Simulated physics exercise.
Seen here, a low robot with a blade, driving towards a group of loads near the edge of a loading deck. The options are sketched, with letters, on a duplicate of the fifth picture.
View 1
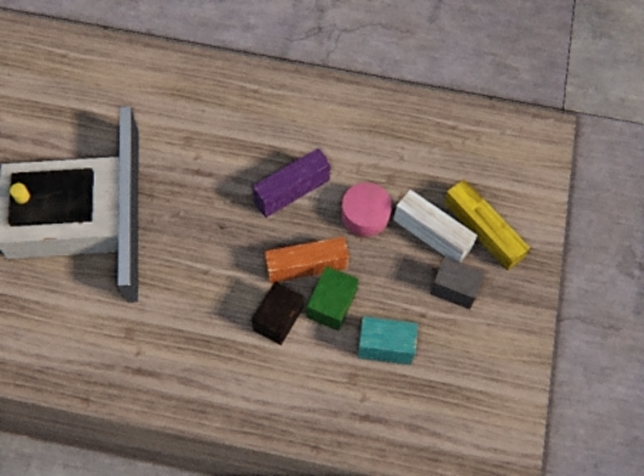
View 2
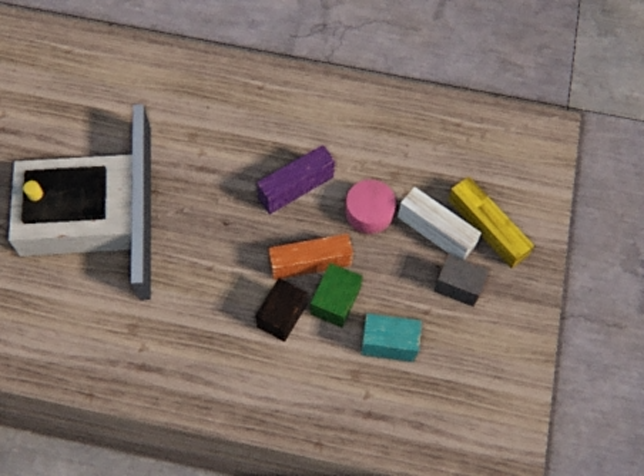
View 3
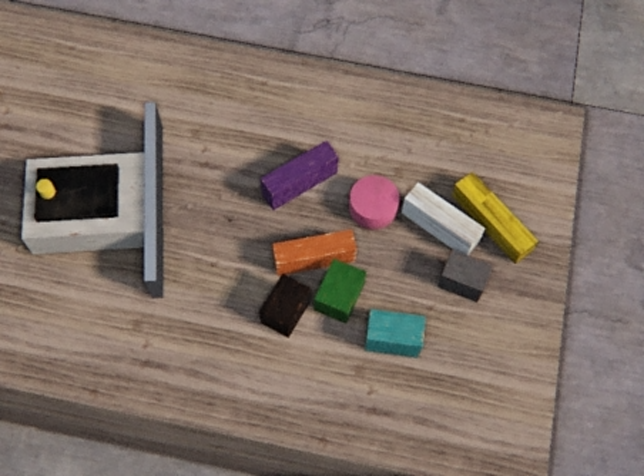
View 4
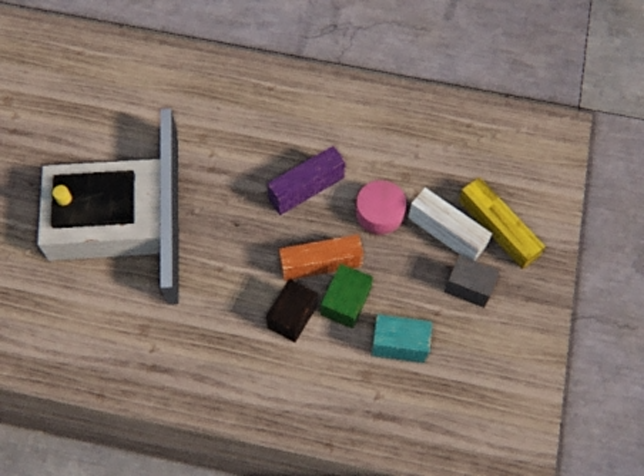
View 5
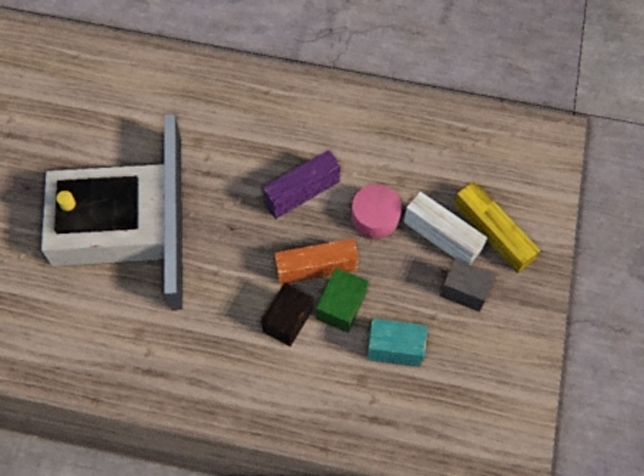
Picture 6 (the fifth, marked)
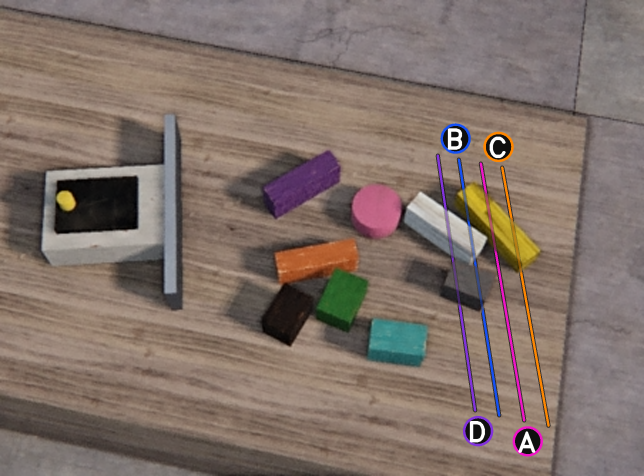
In this clip, a low, pale robot with a wide grey blade moves slowly rightward across a wooden deck, narrowing the gap to a cluster of colourful blocks and a pink canister, which stay in place, untouched, while the view shifts slightly.
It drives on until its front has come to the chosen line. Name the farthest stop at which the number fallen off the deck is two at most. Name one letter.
It should halt at A.
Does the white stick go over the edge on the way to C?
Yes.
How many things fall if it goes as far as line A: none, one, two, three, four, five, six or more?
By then, two.
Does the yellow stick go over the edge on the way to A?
Yes.
On the marked copy, A at (501, 284); B at (478, 279); C at (524, 288); D at (455, 275).
With A. Early on, robot (221, 227); black crate (316, 317); purple bar (325, 181).
Further on, robot (341, 251); yellow stick (514, 222); turquoise crate (483, 352).
At the end, robot (438, 270); turquoise crate over the edge; yellow stick over the edge; two fallen.
As for the rest, B is within the limit but short; C drops five; D is within the limit but short.
